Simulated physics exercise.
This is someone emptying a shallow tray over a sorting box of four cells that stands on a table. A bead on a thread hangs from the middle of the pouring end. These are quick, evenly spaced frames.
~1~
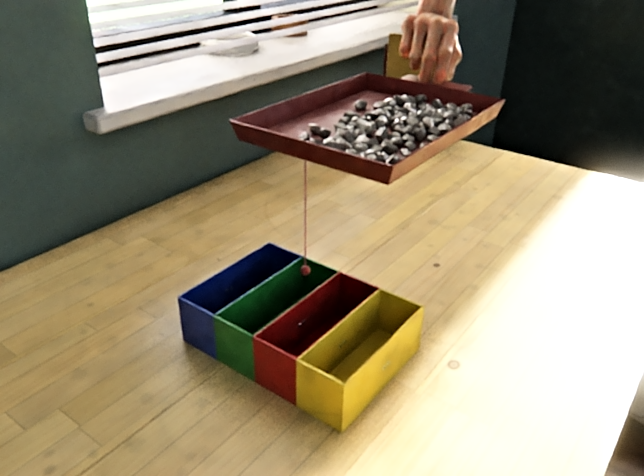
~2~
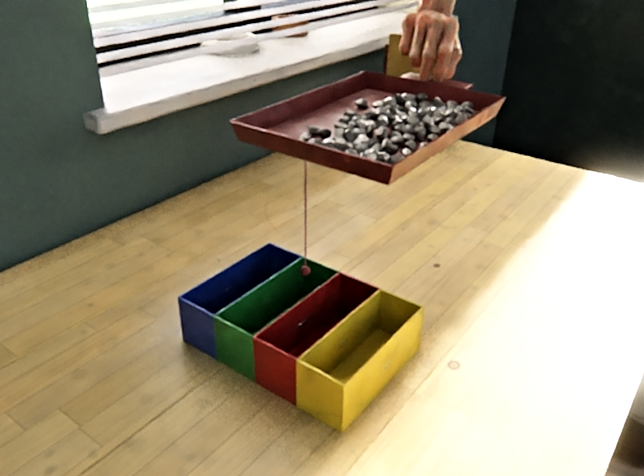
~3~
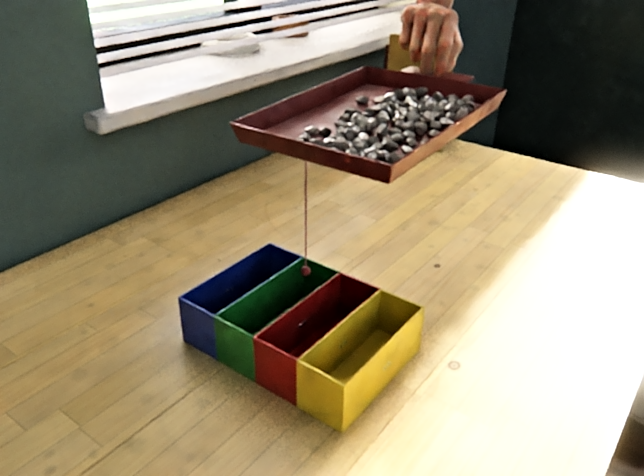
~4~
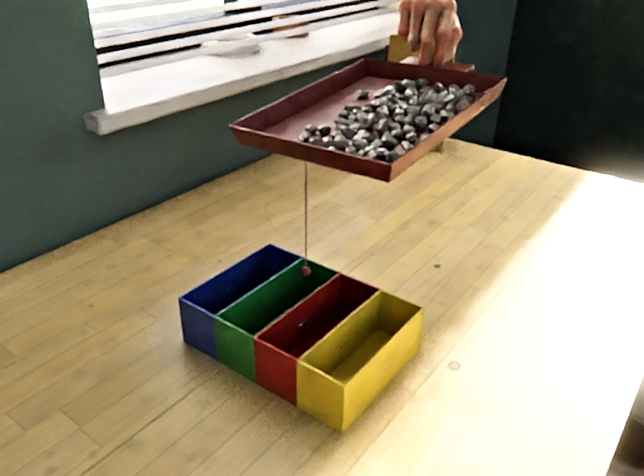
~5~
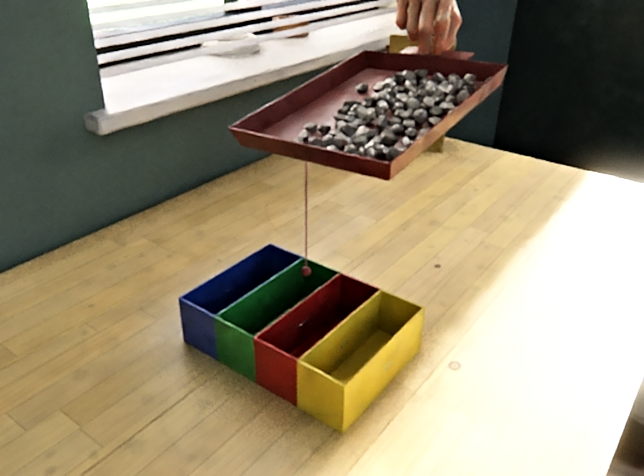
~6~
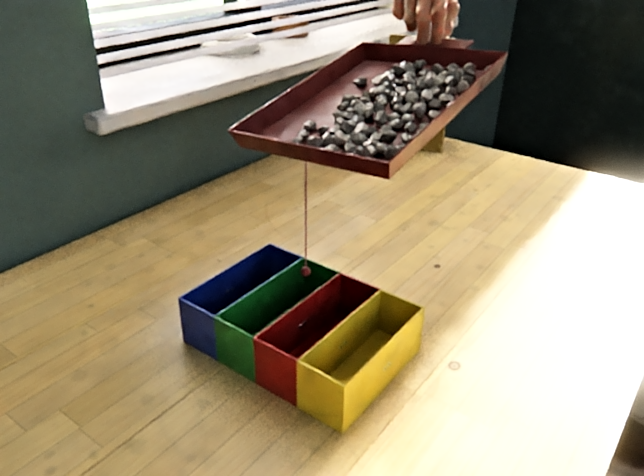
In the video, a hand holds a shallow red tray of gravel above a box with blue, green, red and yellow cells, then gradually raises the tray's far side, tilting it slightly while a bead hangs from its near edge.
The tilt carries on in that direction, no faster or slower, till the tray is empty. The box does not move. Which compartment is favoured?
The blue cell gets the most.
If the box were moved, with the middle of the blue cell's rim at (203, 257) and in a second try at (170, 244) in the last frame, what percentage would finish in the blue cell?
Roughly 20 per cent, and 0 per cent.
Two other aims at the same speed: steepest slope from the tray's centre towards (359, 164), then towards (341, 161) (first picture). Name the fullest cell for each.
At the first place yellow, at the second the yellow cell.
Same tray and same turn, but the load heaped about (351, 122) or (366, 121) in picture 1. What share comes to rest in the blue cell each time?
The first gives 50 %, the second 50 %.
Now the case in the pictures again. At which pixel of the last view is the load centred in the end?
At about (234, 316).
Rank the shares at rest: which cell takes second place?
Next in line is the cell in green.
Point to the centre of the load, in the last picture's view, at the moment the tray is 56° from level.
Close to (284, 128).
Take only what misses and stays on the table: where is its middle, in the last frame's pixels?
Roughly at (179, 307).
Just after the last frame, tray tipped steeply; almost all on the tray; just a few falling or outside the box.
A moment on, tray tipped right over; roughly half on the tray; about a tenth in the blue cell; about a tenth in the green cell; just a few in the red cell; roughly a third falling or outside the box.
Further on, tray tipped past a quarter turn; roughly half in the blue cell; roughly a quarter in the green cell; just a few in the red cell; roughly a third falling or outside the box.
When it is over, tray tipped past a quarter turn; roughly half in the blue cell; roughly a quarter in the green cell; just a few in the red cell; not one in the yellow cell; roughly a third outside the box.
